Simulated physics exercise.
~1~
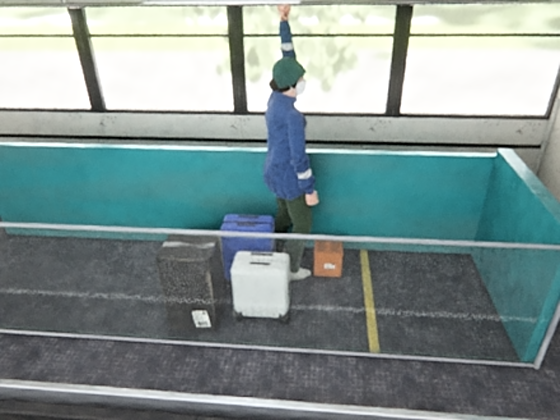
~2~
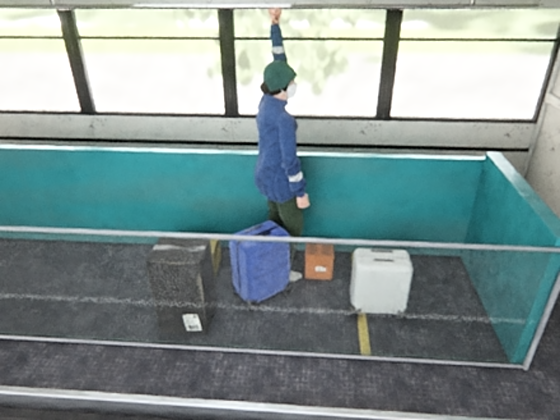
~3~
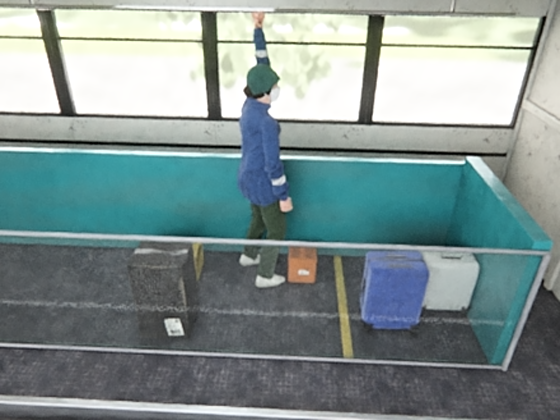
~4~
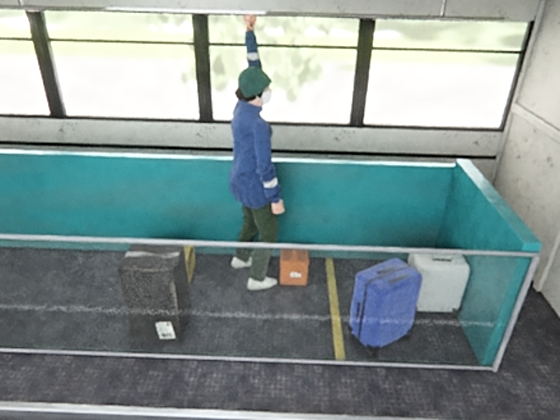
A white suitcase rolled right across the yellow line and a big blue one followed it over, while a person in a green hat hung on with one raised arm; both ended upright near the right wall, the black bag and orange box unmoved.
